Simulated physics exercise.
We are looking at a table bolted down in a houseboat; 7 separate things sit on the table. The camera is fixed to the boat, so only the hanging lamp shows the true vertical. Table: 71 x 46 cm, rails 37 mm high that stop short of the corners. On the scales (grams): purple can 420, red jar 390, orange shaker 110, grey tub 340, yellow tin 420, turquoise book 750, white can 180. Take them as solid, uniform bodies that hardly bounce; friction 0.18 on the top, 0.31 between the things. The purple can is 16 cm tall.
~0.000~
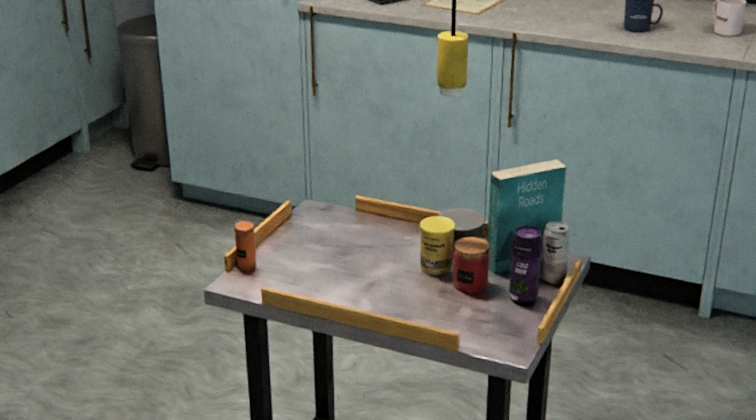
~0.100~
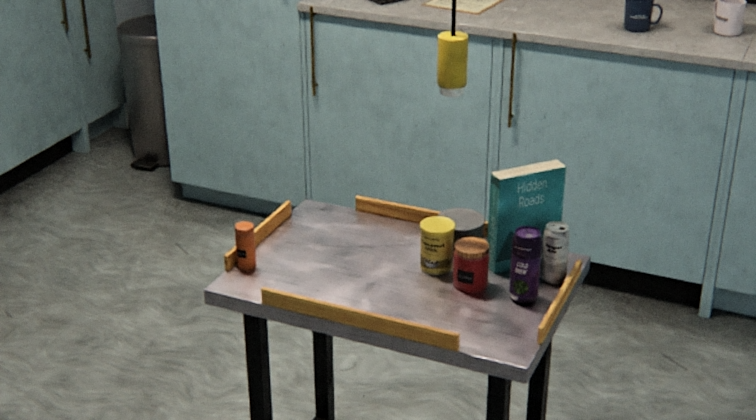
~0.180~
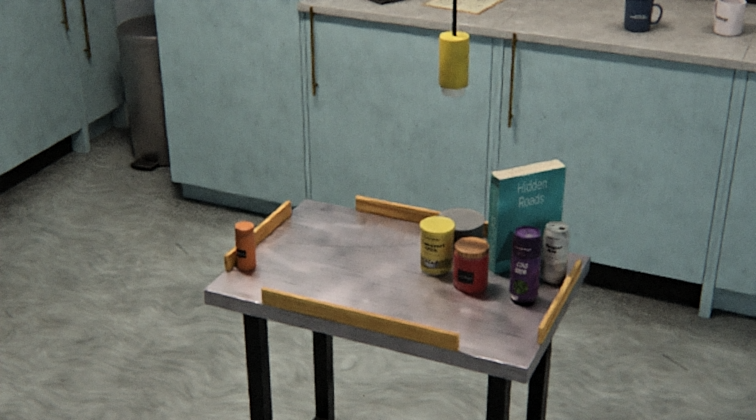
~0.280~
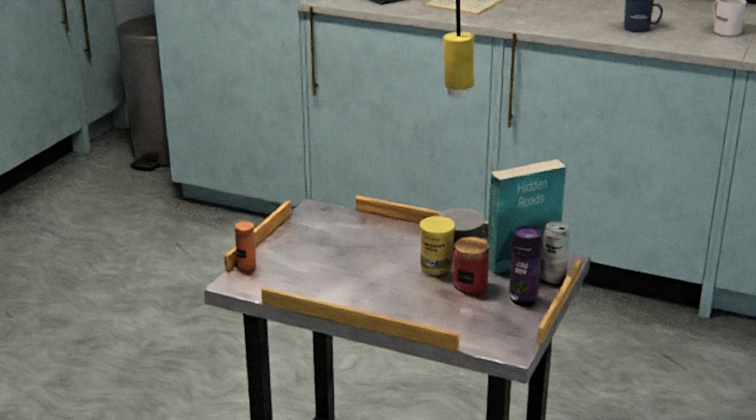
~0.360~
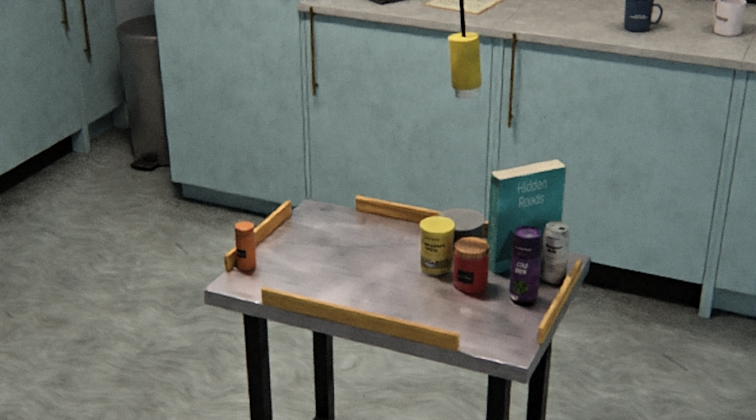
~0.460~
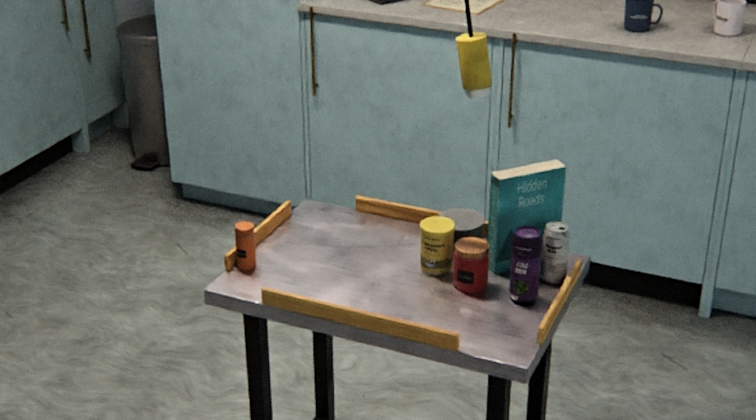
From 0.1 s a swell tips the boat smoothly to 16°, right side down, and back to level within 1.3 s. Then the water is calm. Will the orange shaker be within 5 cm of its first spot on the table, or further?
The orange shaker leaves its spot.
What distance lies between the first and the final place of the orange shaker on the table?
About 17 cm.
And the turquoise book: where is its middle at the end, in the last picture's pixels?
Near (582, 222).
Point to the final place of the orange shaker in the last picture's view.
At about (314, 261).
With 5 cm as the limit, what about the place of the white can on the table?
The white can stays put.
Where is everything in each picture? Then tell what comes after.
The first frame shows boat level; orange shaker (246, 246); purple can (525, 266).
The second frame shows boat level; yellow tin (437, 246).
The third frame shows boat level; turquoise book (526, 217); white can (555, 253).
The fourth frame shows heel 3°, right side down; purple can (525, 266); red jar (471, 265).
The fifth frame shows heel 6°, right side down; yellow tin (437, 246).
The sixth frame shows heel 9°, right side down; orange shaker (246, 246); turquoise book (526, 217).
After 0.76 s, heel 16°, right side down; orange shaker slid 2 cm near (253, 247); turquoise book slid 2 cm; purple can slid 2 cm.
After 0.96 s, heel 12°, right side down; orange shaker slid 7 cm near (275, 252); turquoise book slid 8 cm; yellow tin slid 7 cm.
After 1.06 s, heel 9°, right side down; orange shaker slid 11 cm near (289, 255); turquoise book slid 10 cm; yellow tin slid 11 cm.
After 1.16 s, heel 5°, right side down; orange shaker slid 14 cm near (301, 258); grey tub slid 13 cm; turquoise book tipped 3° from how it sat.
At rest (1.9 s), not toppled but over 5 cm from the start, red jar, orange shaker, grey tub, yellow tin and turquoise book; the other 2 in place, give or take 5 cm. In the last view, orange shaker near (314, 261).
